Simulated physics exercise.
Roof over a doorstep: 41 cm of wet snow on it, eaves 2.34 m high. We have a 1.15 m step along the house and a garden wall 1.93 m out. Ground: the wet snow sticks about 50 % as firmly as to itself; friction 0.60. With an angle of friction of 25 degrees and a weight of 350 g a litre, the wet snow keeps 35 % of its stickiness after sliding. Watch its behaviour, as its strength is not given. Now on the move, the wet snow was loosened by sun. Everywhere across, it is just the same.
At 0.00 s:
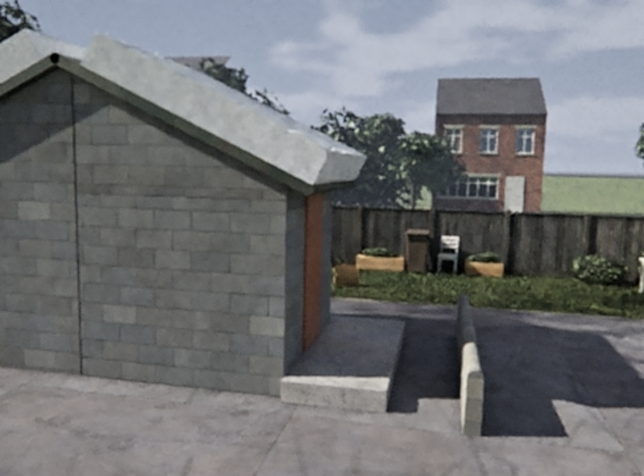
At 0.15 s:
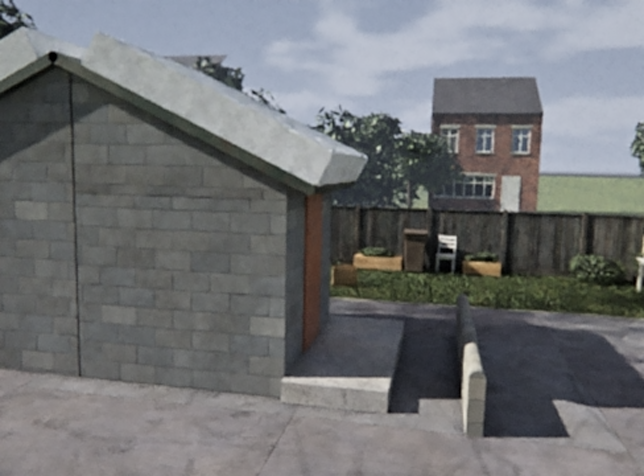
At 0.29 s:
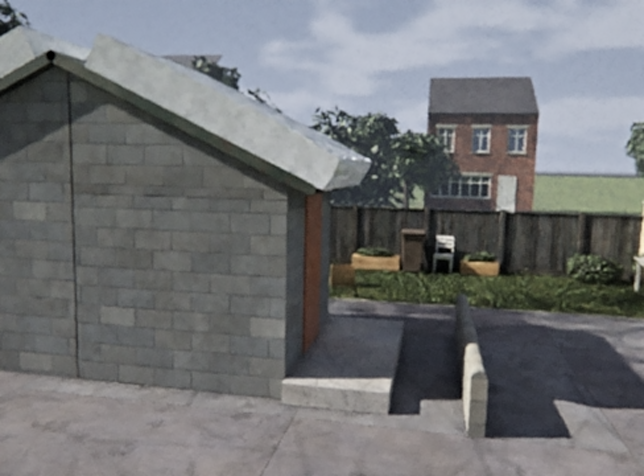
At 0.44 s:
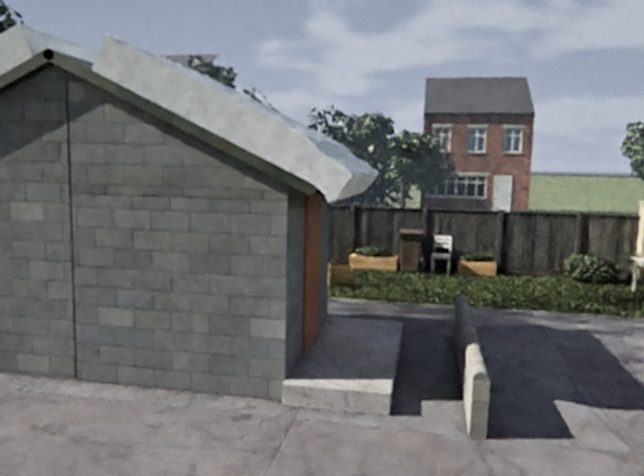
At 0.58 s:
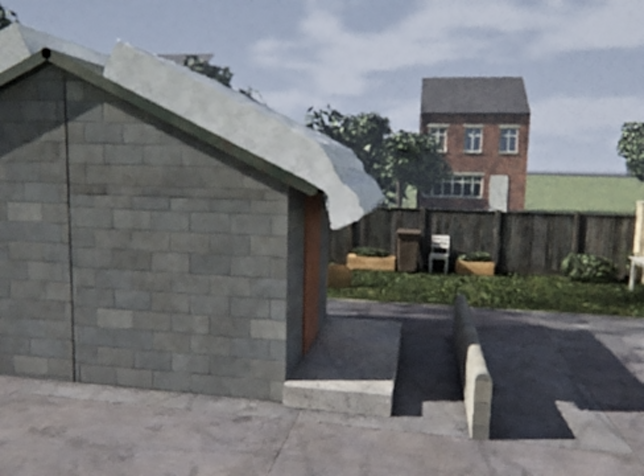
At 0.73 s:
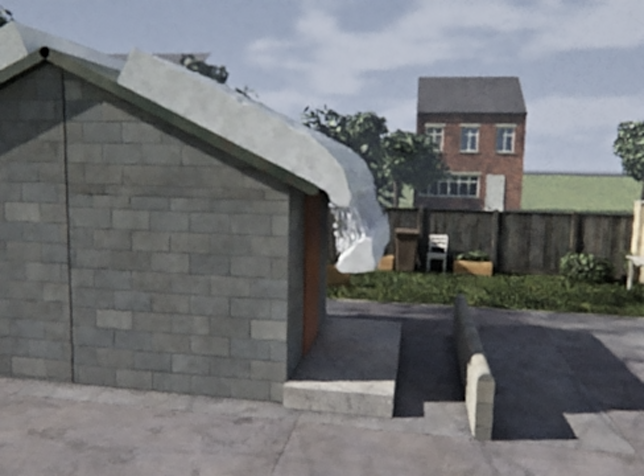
A thick, pale slab of wet snow lies on the sloping roof of a grey block building at left, seen side-on from across a paved yard, with an orange strip beside a low step. Beyond a short garden wall stand a dark fence, planters, a white chair and a red-brick house. The snow slides rightward, bends over the eaves and cracks, while the view drifts slightly right.
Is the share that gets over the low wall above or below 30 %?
Result noted: Falling short of 30 per cent.
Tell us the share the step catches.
Roughly 30 percent, I reckon.
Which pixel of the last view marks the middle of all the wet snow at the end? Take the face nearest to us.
Close to (451, 393) in the last picture.
By 1.14 s, 72 % is still on the roof and 0 % is past the low wall.
By 1.63 s, 30 % is still on the roof and 0 % is past the low wall.
By 2.11 s, none is still on the roof and 17 % is past the low wall.
By 2.60 s, none is still on the roof and 21 % is past the low wall.
By 3.10 s, at the end, none is still on the roof and 21 % is past the low wall.
